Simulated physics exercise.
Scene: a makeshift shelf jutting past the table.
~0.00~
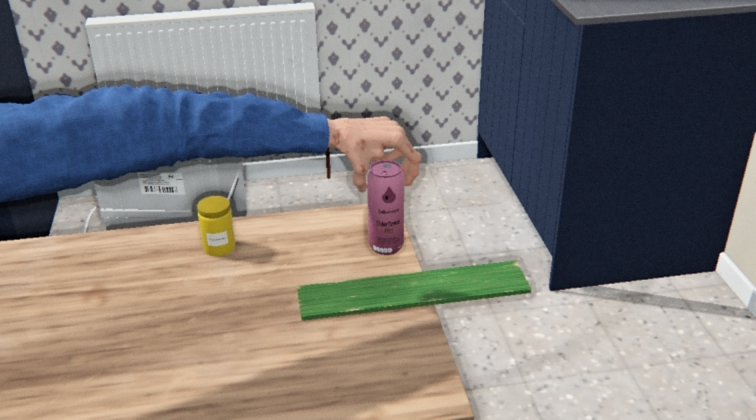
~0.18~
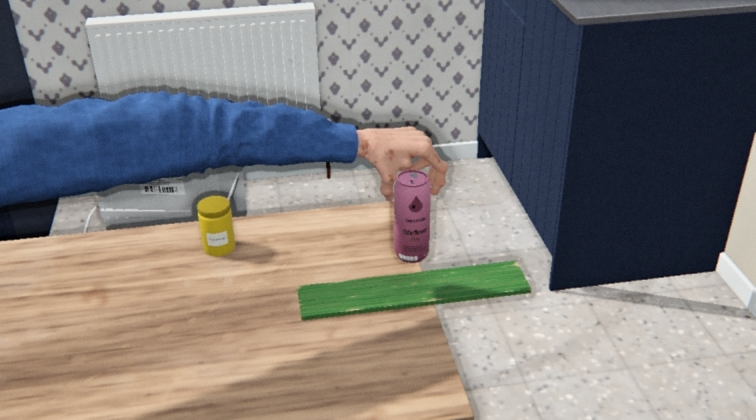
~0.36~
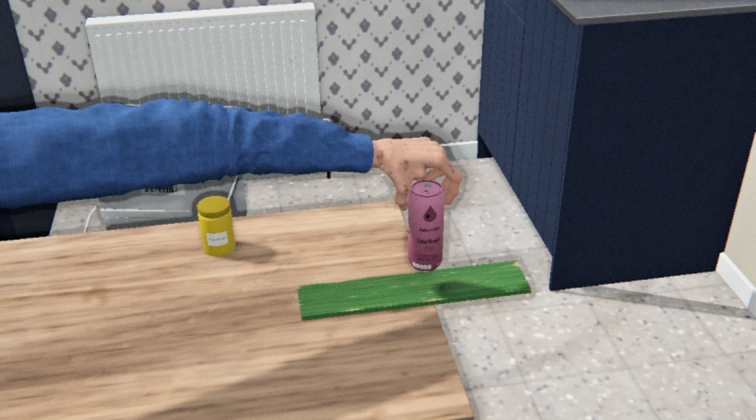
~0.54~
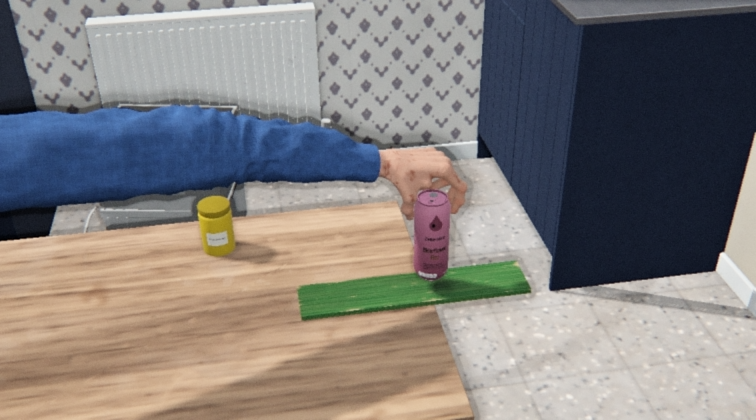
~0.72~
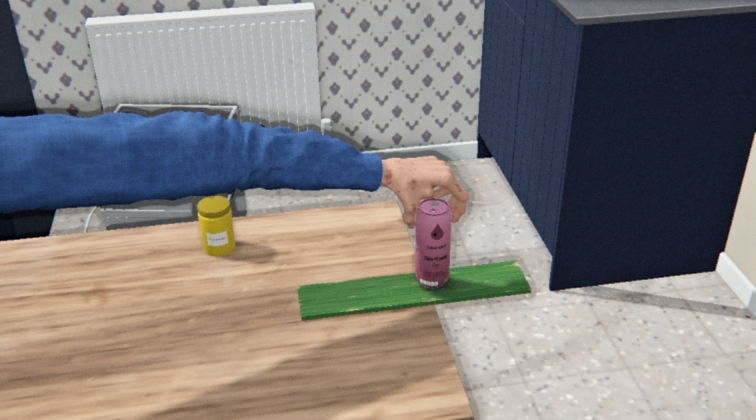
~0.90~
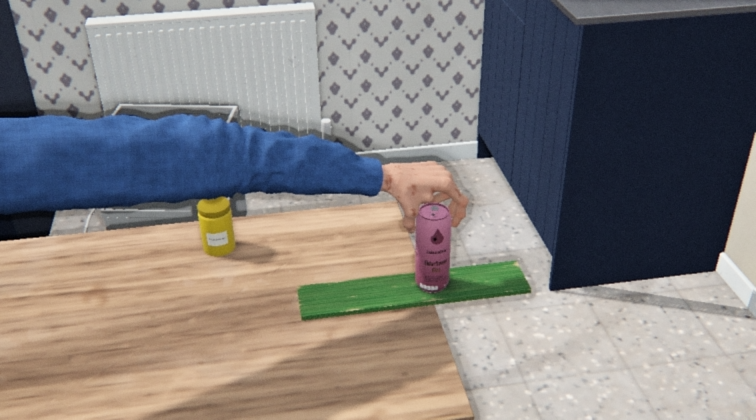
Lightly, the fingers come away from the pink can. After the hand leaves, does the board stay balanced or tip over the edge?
It stays.
Around 1.20 s, nothing moves.
Around 1.60 s, pink can resting near (433, 249).
Finally (2.0 s), all 3 still in place. Final places as the last picture's camera would see them, pink can near (433, 249). The plank stays on the table.
